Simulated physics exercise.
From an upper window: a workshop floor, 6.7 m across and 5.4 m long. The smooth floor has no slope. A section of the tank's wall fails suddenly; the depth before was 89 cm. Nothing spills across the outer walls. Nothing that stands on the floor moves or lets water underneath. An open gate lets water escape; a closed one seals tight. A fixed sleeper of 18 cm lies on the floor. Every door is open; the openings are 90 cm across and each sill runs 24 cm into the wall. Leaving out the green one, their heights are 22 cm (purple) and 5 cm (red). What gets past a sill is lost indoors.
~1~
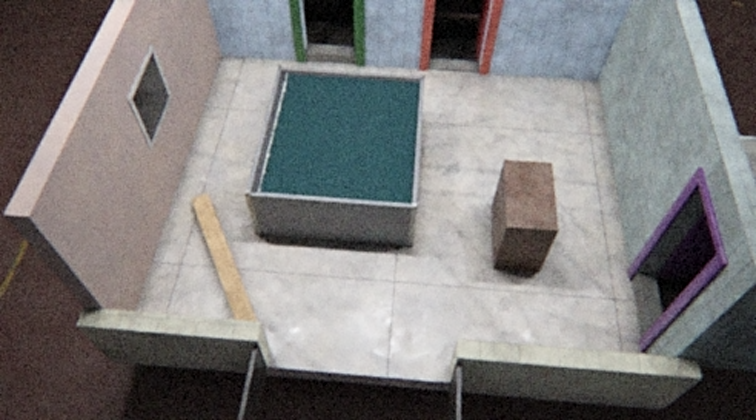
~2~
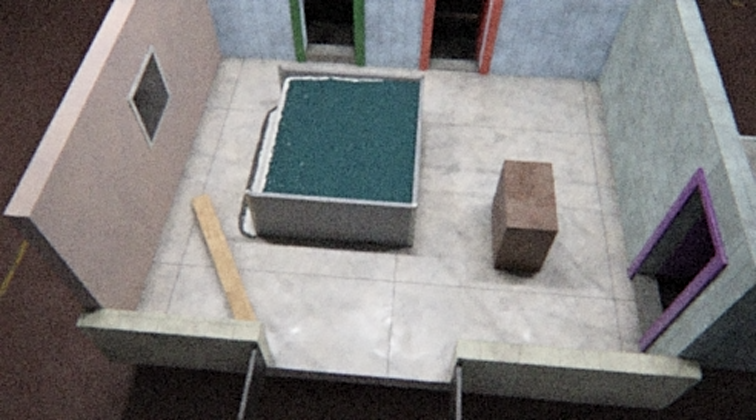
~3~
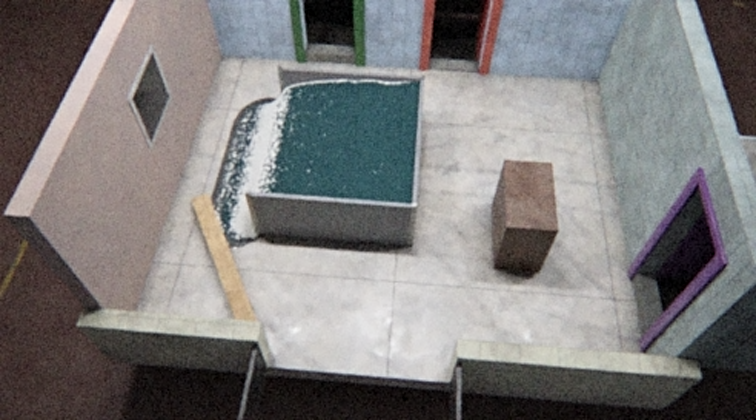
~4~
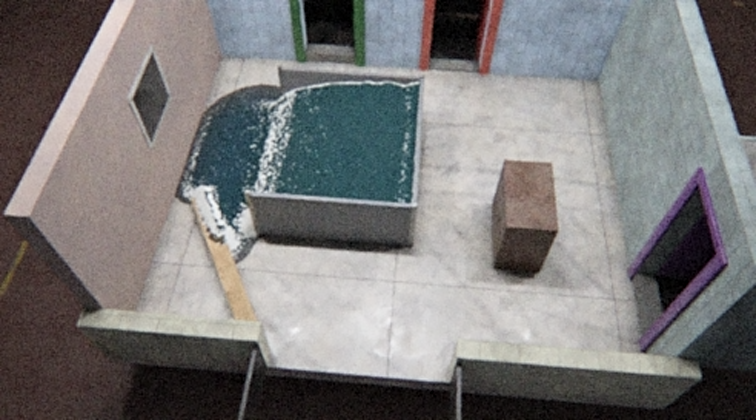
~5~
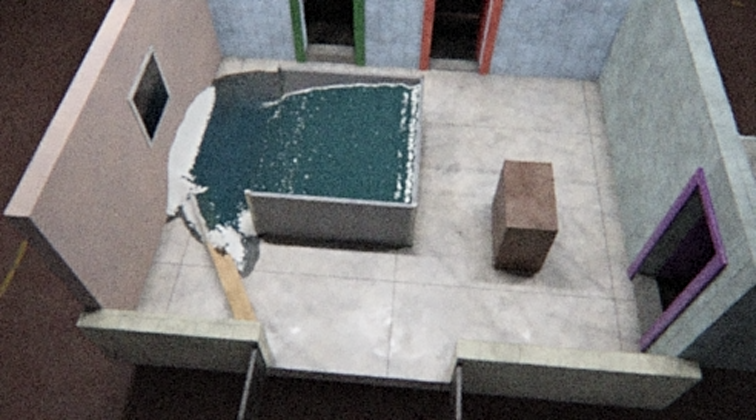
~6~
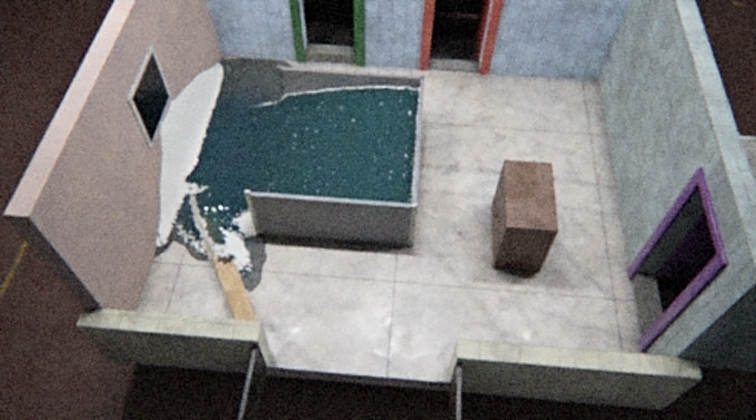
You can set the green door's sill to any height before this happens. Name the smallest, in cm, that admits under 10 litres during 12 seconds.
Close to 19 cm is just enough.
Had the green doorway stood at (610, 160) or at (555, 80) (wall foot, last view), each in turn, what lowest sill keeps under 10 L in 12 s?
Roughly 19 and 23 cm.
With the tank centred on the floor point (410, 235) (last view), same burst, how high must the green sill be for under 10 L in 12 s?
Then roughly 22 cm.
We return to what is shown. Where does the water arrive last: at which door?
It is the purple one.
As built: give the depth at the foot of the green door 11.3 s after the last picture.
About 8.5 cm.
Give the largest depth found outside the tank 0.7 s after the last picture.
About 75 cm.
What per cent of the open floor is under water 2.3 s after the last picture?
Near 65 per cent is wet.
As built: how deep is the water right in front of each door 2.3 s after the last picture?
Depths in cm: Purple 0, red 6, green 24.
Then, 0.7 s after the last picture water covers 25 % of the floor, deepest (75 cm) near (220, 62); it has not reached the green door.
Then, 2.3 s after the last picture water covers 65 % of the floor, deepest (44 cm) near (237, 345); 24 cm at the green door, 3 litres in over its 20 cm sill.
Then, 11.3 s after the last picture water covers 95 % of the floor, deepest (16 cm) near (573, 132); 9 cm at the green door, 9 litres in over its 20 cm sill.
At the green door as built, the water peaked near 24 cm, 2.1 s after the last picture.
With a sill of 15.5 cm, 25 litres would have come in within the 12 s; with 21.5 cm, 6 litres. So under 10 litres takes about 19 cm.
